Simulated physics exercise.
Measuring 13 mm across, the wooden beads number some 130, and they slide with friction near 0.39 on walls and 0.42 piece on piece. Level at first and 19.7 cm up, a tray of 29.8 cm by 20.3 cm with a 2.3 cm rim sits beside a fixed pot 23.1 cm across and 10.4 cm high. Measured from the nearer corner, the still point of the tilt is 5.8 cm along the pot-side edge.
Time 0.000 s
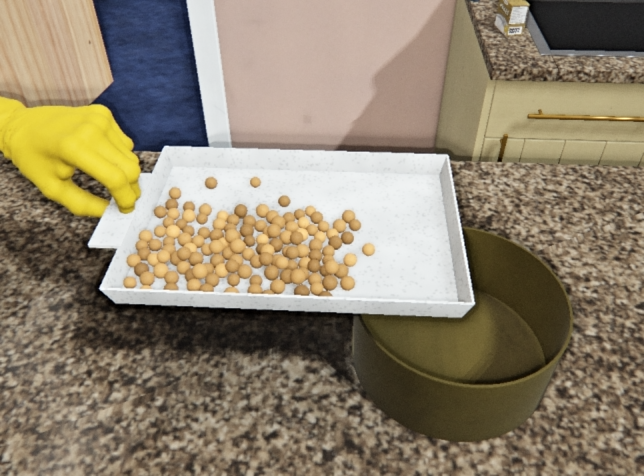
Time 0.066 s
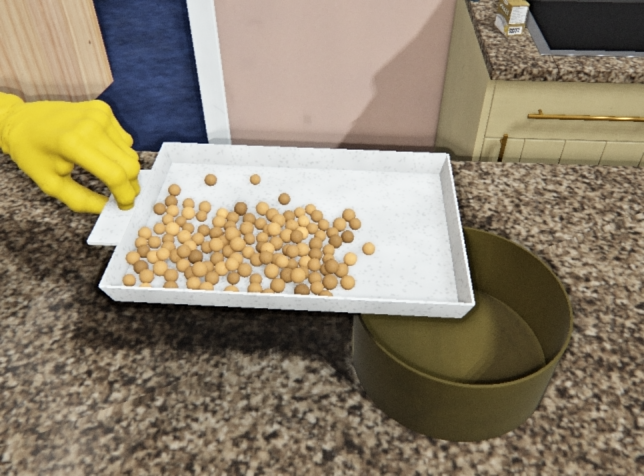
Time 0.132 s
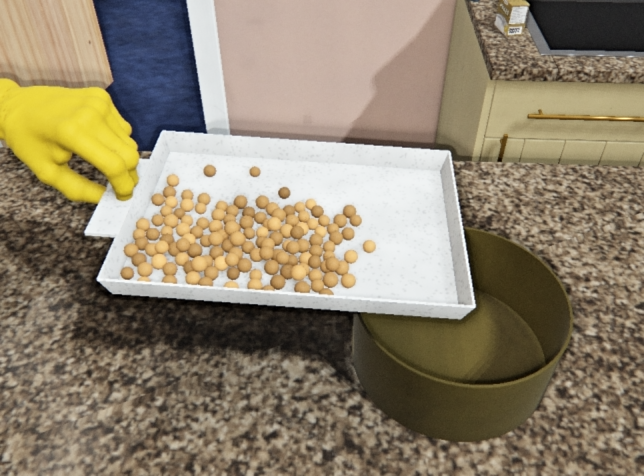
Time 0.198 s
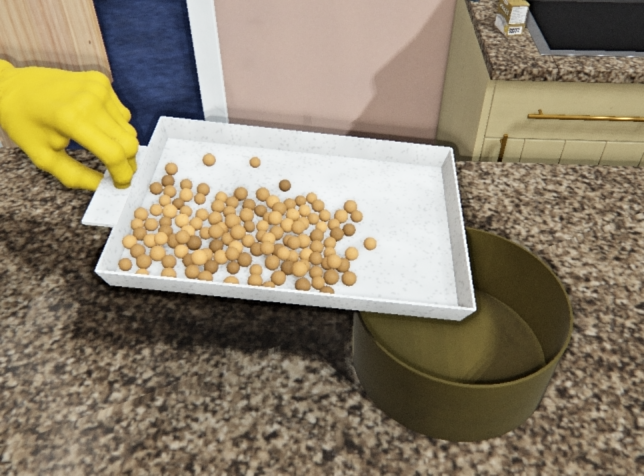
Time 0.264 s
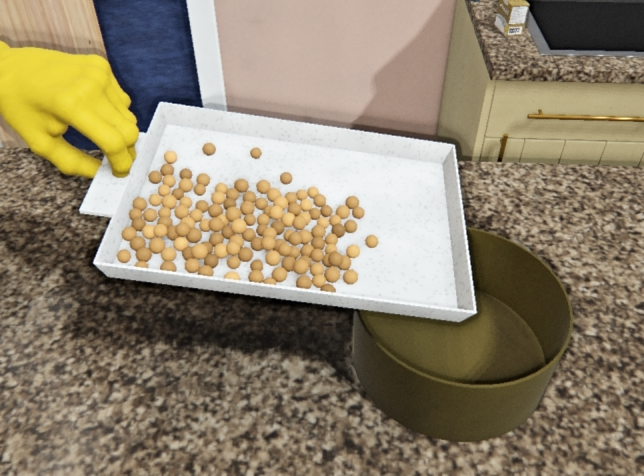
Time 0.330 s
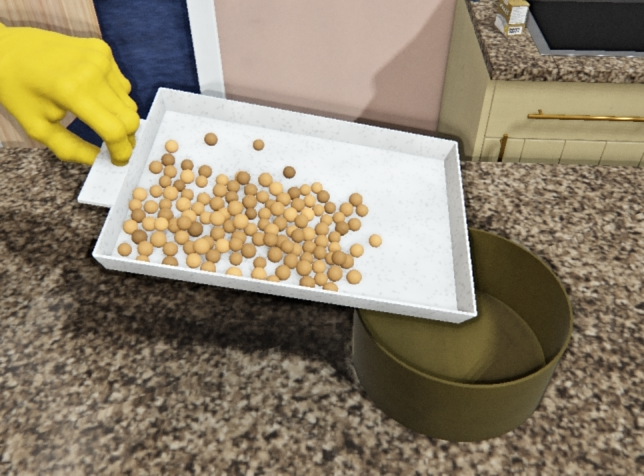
The clip opens on a white tray of small round wooden beads, held nearly level by a yellow-gloved hand at its left end, its right end above an olive-green pot on a speckled counter. The hand then raises the left side steadily, slanting the tray down toward the pot, while the beads barely shift within it.
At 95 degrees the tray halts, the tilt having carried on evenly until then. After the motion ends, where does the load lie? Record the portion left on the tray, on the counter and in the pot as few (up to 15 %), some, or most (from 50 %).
Result. Tray: Few; counter: Most; pot: Some.
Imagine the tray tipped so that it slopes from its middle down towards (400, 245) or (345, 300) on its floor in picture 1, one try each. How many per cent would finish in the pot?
About 85 per cent on the first try and 20 per cent on the second.
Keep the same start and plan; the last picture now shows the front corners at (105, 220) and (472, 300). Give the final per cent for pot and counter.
In the pot: 85 per cent; on the counter: 15 per cent.
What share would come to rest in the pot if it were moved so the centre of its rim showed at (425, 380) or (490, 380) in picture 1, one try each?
Close to 100 in a hundred, then close to 100 in a hundred.
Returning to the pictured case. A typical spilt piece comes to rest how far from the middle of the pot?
I'd say close to 26 centimetres.
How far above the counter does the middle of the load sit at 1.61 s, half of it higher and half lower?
Median height: Approx. 26 cm.
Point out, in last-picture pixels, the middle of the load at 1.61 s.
The middle of the load should be near (429, 263) then.
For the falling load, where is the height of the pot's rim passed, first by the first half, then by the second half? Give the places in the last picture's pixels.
It passes about (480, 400) first and (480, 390) afterwards.
After 1.10 s, tilt 51 degrees; the tray holds 95 %, the pot 0 %.
Then, at 1.61 s, tilt 77 degrees; the tray holds 95 %, the pot 0 %.
After 2.19 s, tilt 95 degrees; the tray holds 0 %, the pot 35 %.
By 3.2 s all is still; tray 0 %, counter 65 %, pot 35 %.
